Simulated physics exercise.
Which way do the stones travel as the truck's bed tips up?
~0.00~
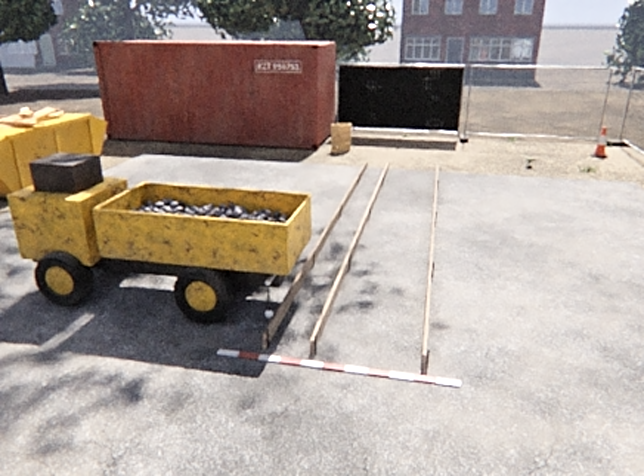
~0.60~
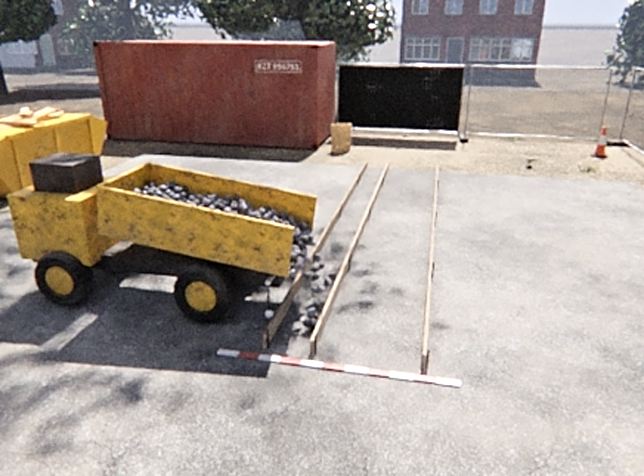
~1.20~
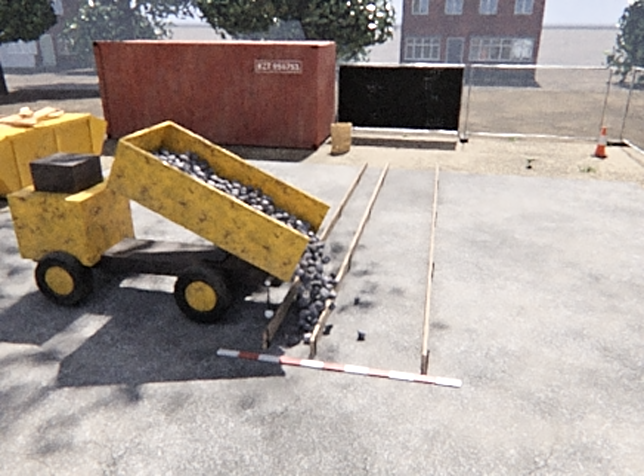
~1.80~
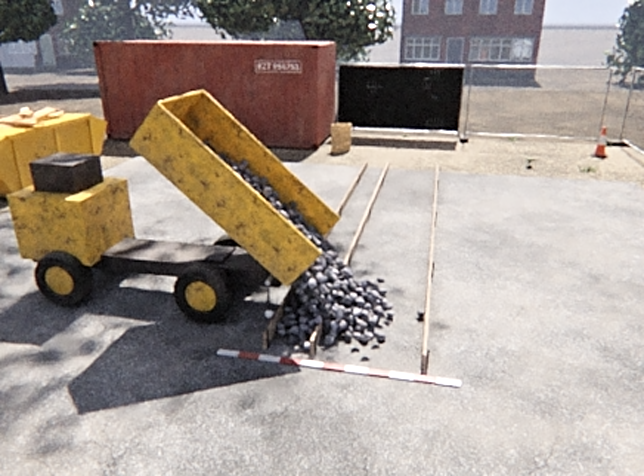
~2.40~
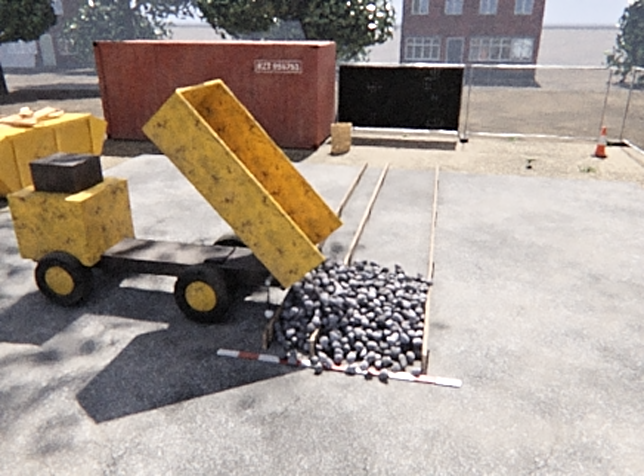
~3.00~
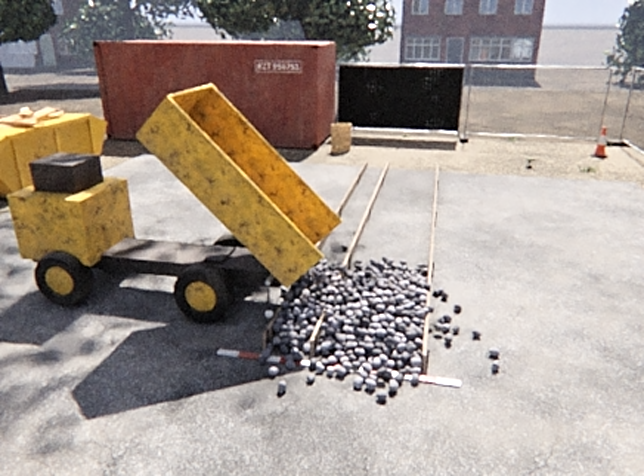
They move to the right, sliding out of the bed and spreading across the ground between the boards.
